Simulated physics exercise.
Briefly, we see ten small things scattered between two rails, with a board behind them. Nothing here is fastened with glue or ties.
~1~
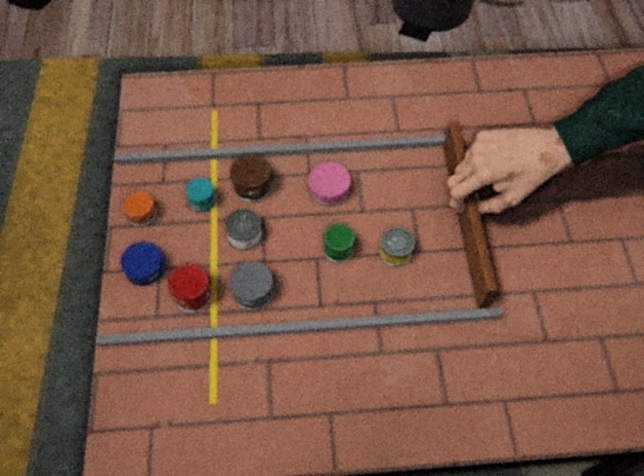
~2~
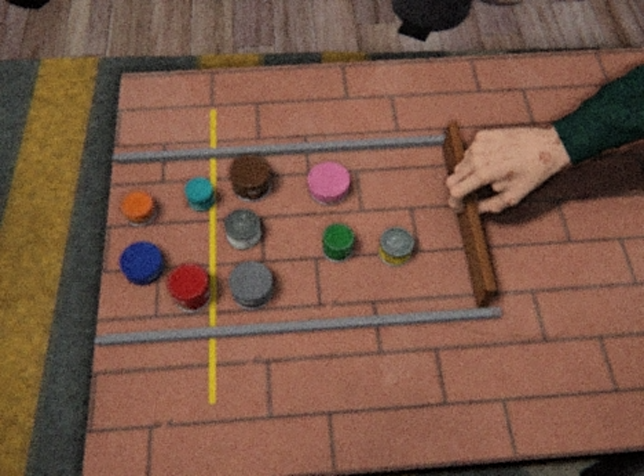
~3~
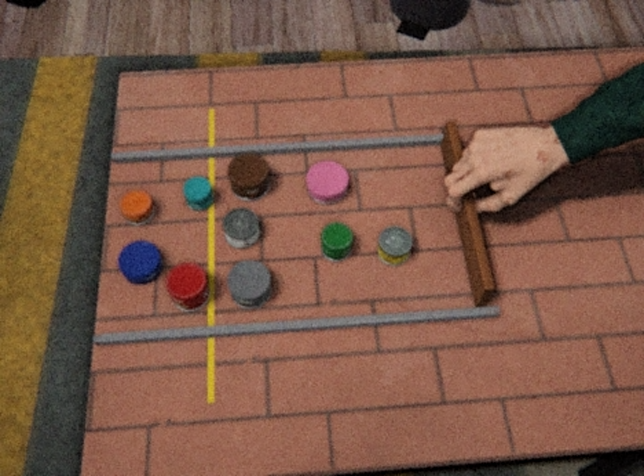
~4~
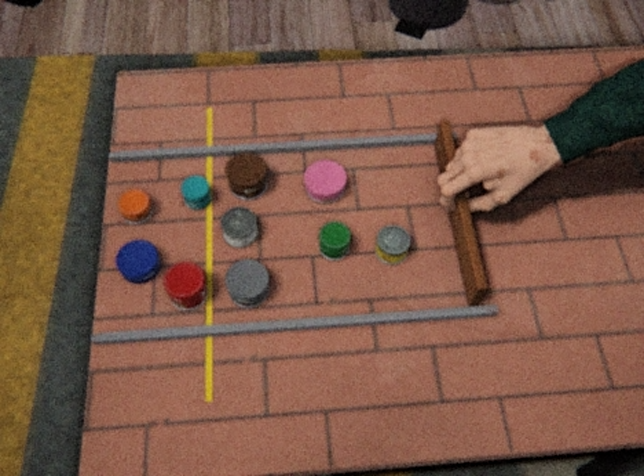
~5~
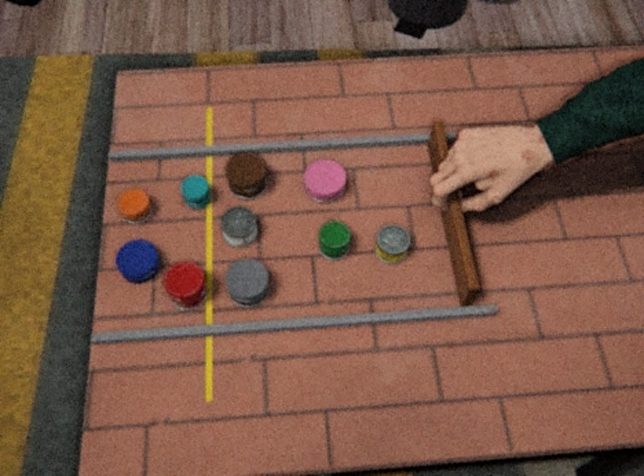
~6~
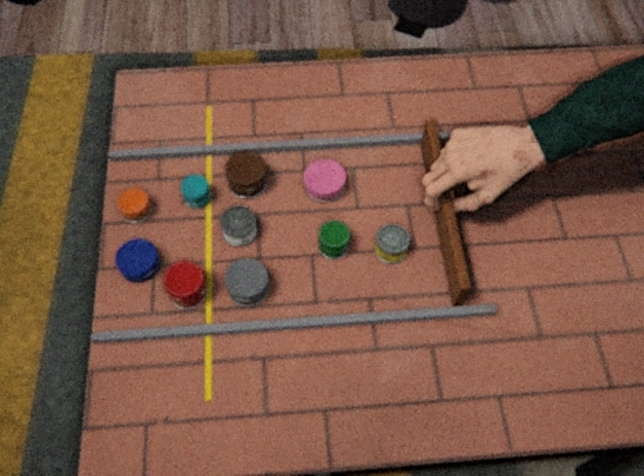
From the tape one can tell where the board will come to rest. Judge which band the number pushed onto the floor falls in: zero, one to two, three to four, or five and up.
It falls in the zero band.
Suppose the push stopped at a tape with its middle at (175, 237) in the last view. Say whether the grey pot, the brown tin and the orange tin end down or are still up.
Grey pot stays put, brown tin stays put, orange tin goes off.
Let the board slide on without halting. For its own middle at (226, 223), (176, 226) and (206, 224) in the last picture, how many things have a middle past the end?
First 0, next 1, last 0.
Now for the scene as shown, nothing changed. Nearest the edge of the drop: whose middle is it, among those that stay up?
That's the orange tin.
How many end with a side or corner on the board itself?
So the total is 4.
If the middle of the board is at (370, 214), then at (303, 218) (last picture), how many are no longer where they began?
At first I count 2, and then 5.
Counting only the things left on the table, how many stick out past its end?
The figure is 0.
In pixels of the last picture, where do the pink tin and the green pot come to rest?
I'd put one at around (187, 193) and the other at around (192, 231).
Soon after, none off yet; orange tin at rest near (135, 206); blue tub at rest near (138, 261); red tin at rest near (186, 285).
At rest, the number that fall off is zero.
